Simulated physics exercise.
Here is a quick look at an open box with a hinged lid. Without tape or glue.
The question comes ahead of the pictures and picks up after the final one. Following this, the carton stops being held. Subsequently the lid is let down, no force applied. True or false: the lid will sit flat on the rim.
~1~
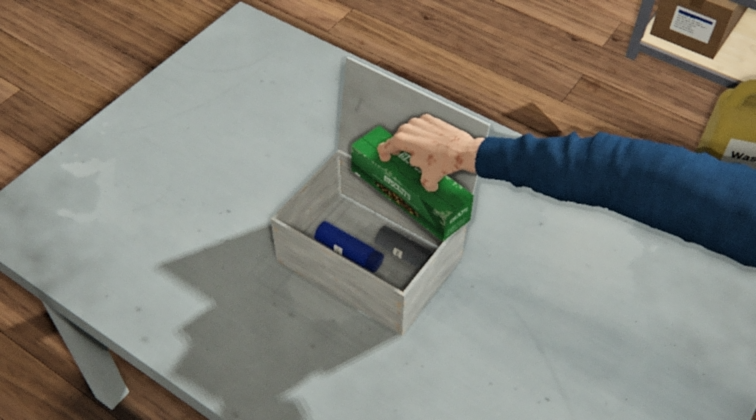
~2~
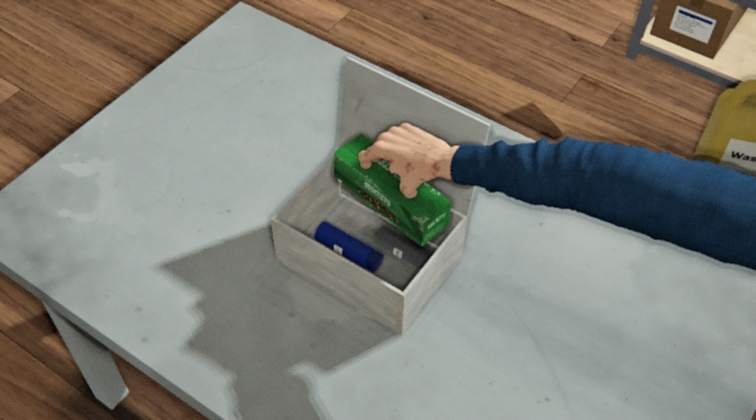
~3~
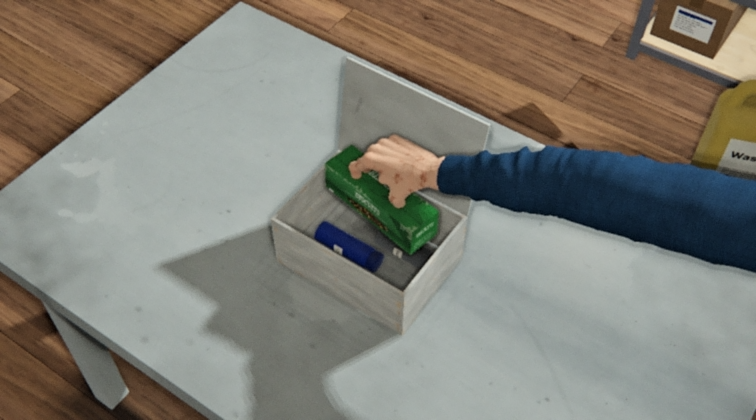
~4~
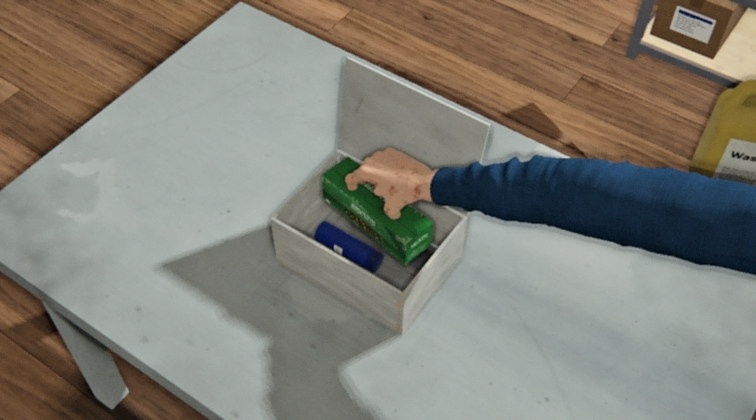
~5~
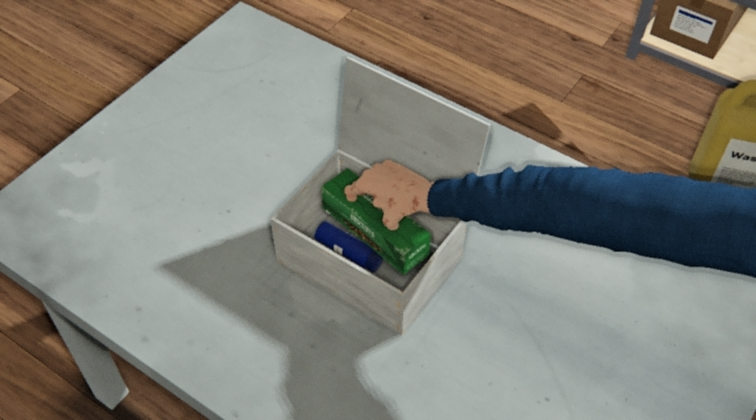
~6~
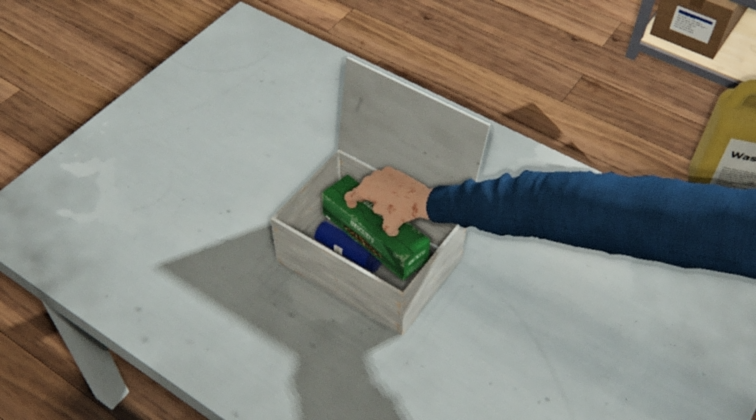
True.
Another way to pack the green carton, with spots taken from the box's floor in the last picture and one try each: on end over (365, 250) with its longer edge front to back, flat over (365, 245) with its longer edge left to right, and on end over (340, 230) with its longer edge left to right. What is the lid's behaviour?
Trial 1: Lid propped open. Trial 2: Lid fully lowered. Trial 3: Lid propped open.
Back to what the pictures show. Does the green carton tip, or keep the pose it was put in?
The green carton ends up tilted.
Then, 0.90 s later than the last frame, lid starting down; green carton tilted by 55° near (378, 224); grey shaker moved about its own width.
Then, 1.50 s later than the last frame, lid 66° above the rim; green carton tilted by 45° near (378, 228); grey shaker moved about its own width.
Then, 1.80 s later than the last frame, lid 34° above the rim; green carton tilted by 43° near (378, 229); grey shaker moved about its own width.
Then, 2.00 s later than the last frame, lid 7° above the rim; green carton tilted by 44° near (378, 229); grey shaker moved about its own width.
When it is over, lid shut; lying over in the box, green carton; the other 2 as before. End places, in pixels of the last picture, green carton near (376, 231).
